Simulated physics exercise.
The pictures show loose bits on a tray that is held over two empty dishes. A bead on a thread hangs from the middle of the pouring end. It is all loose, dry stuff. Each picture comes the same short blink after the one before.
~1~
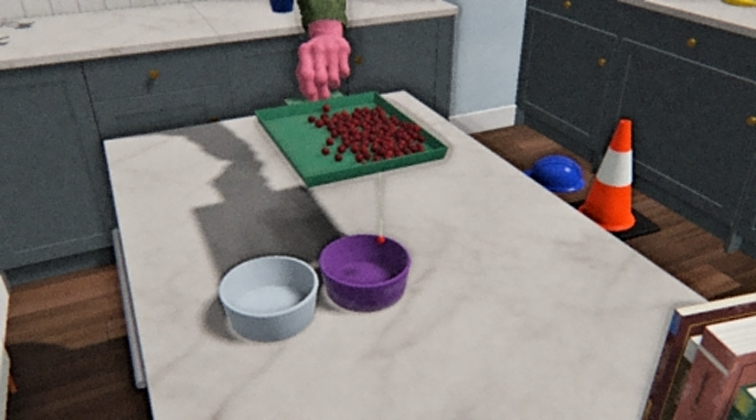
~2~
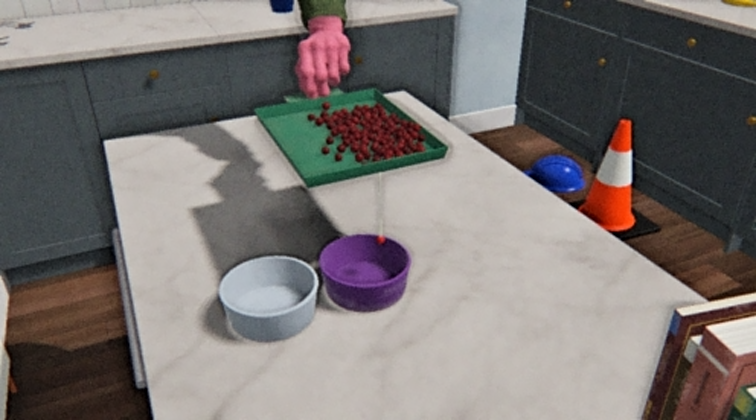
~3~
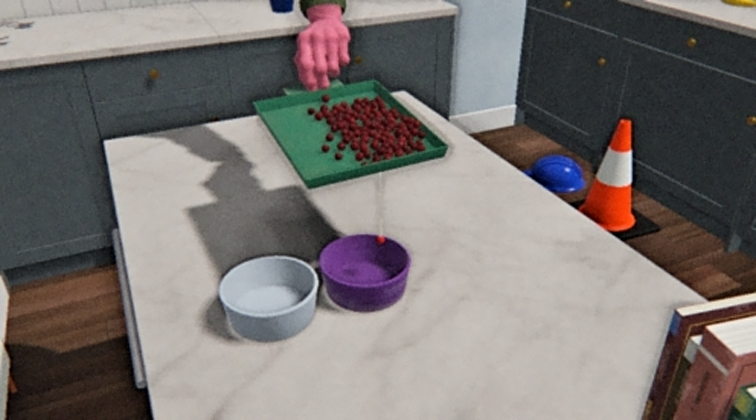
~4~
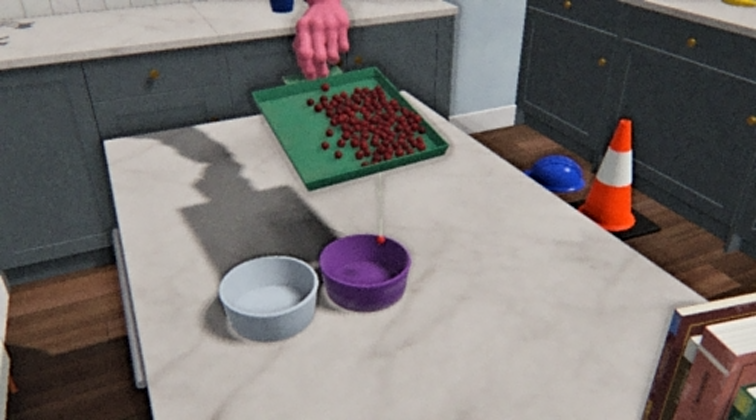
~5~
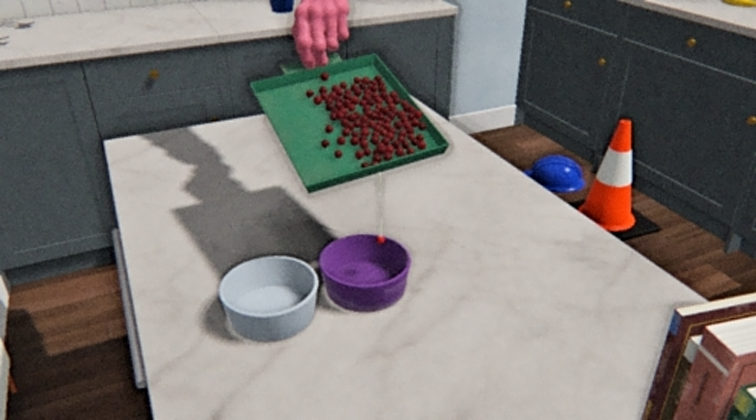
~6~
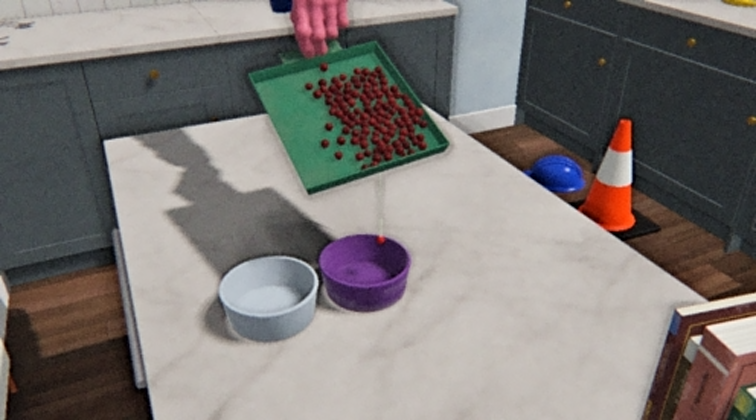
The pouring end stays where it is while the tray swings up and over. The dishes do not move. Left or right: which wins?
More goes to the right-hand dish.
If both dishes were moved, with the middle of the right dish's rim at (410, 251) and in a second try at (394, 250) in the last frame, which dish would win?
At the first place the left-hand dish, at the second the left dish.
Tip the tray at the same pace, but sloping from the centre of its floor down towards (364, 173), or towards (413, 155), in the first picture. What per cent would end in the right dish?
Roughly 40 per cent, and 0 per cent.
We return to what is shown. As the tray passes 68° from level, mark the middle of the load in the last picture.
At about (364, 143).
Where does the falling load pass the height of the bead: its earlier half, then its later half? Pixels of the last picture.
Early half (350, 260), late half (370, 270).
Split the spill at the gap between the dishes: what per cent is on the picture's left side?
It comes to 20 per cent or so.
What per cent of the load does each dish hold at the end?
For the left dish some 10 %, for the right dish some 40 %.
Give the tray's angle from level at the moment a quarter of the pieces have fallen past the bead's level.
Around 115° of tilt.
Soon after the last picture, tray tipped steeply; nearly all on the tray; a stray few in the air.
A little later, tray tipped past a quarter turn; about half on the tray; a small part in the left dish; a stray few in the right dish; a stray few outside both; about a third in the air.
Later still, tray tipped past a quarter turn; a small part in the left dish; about half in the right dish; about half outside both.
At rest, tray tipped past a quarter turn; a small part in the left dish; about half in the right dish; about half outside both.
